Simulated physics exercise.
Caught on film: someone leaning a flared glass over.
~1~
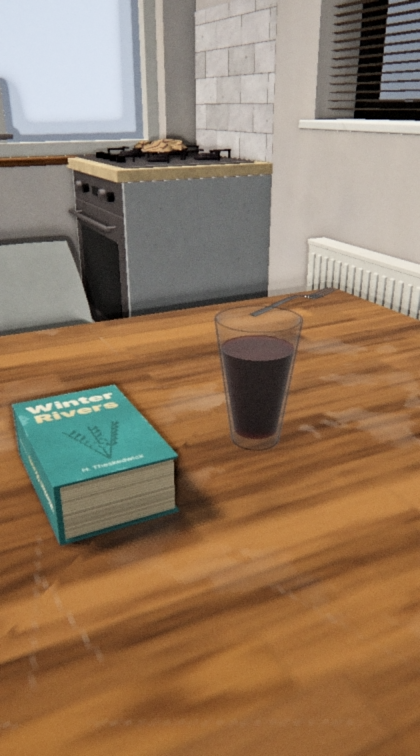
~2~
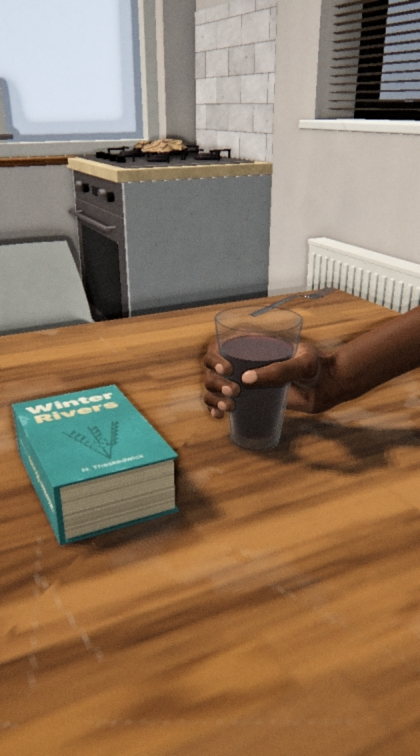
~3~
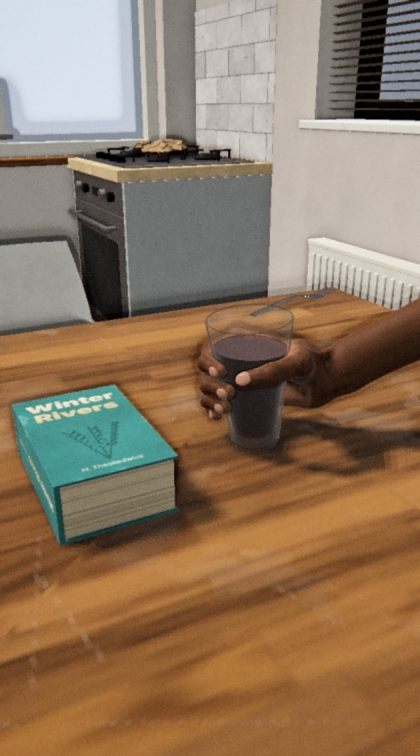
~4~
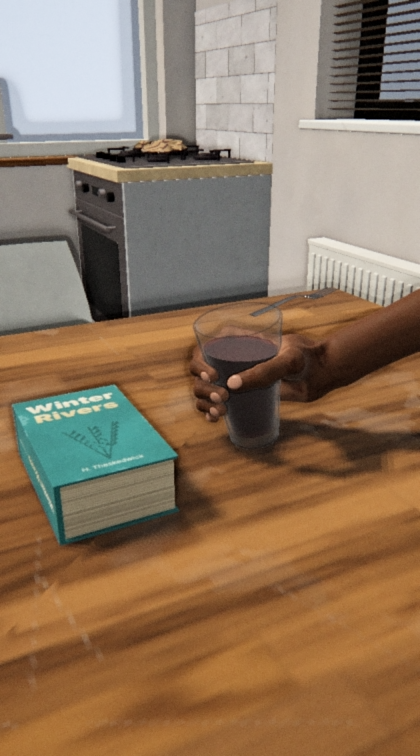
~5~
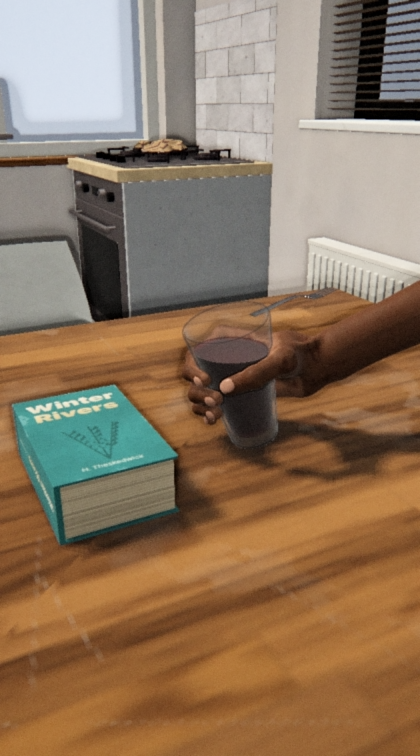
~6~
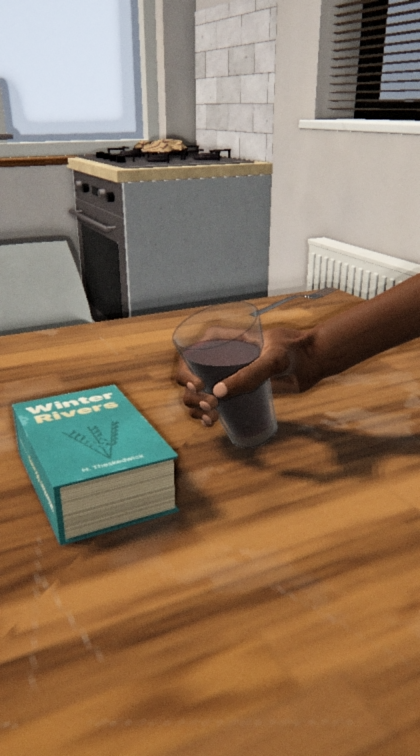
At the start, a flared glass of dark liquid stands upright on a wooden table, beside a thick teal book. A hand reaches in from the right and grips the glass, then gradually leans it to the left, its rim moving towards the book while the book stays still.
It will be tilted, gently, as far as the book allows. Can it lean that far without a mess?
As it turns out, it spills.
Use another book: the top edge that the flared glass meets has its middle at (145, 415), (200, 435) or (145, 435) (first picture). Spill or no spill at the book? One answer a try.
As listed: Slops over, slops over, runs over.
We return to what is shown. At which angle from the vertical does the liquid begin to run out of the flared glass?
Near 40 degrees.
A moment on, the flared glass leans by about 35°; all is still inside.
Further on, the flared glass leans by about 50°; a puddle lies under it; nearly all of the grape juice is inside.
When it is over, the flared glass leans by about 55°, against the book; a puddle lies under it; about three quarters of the grape juice is inside.
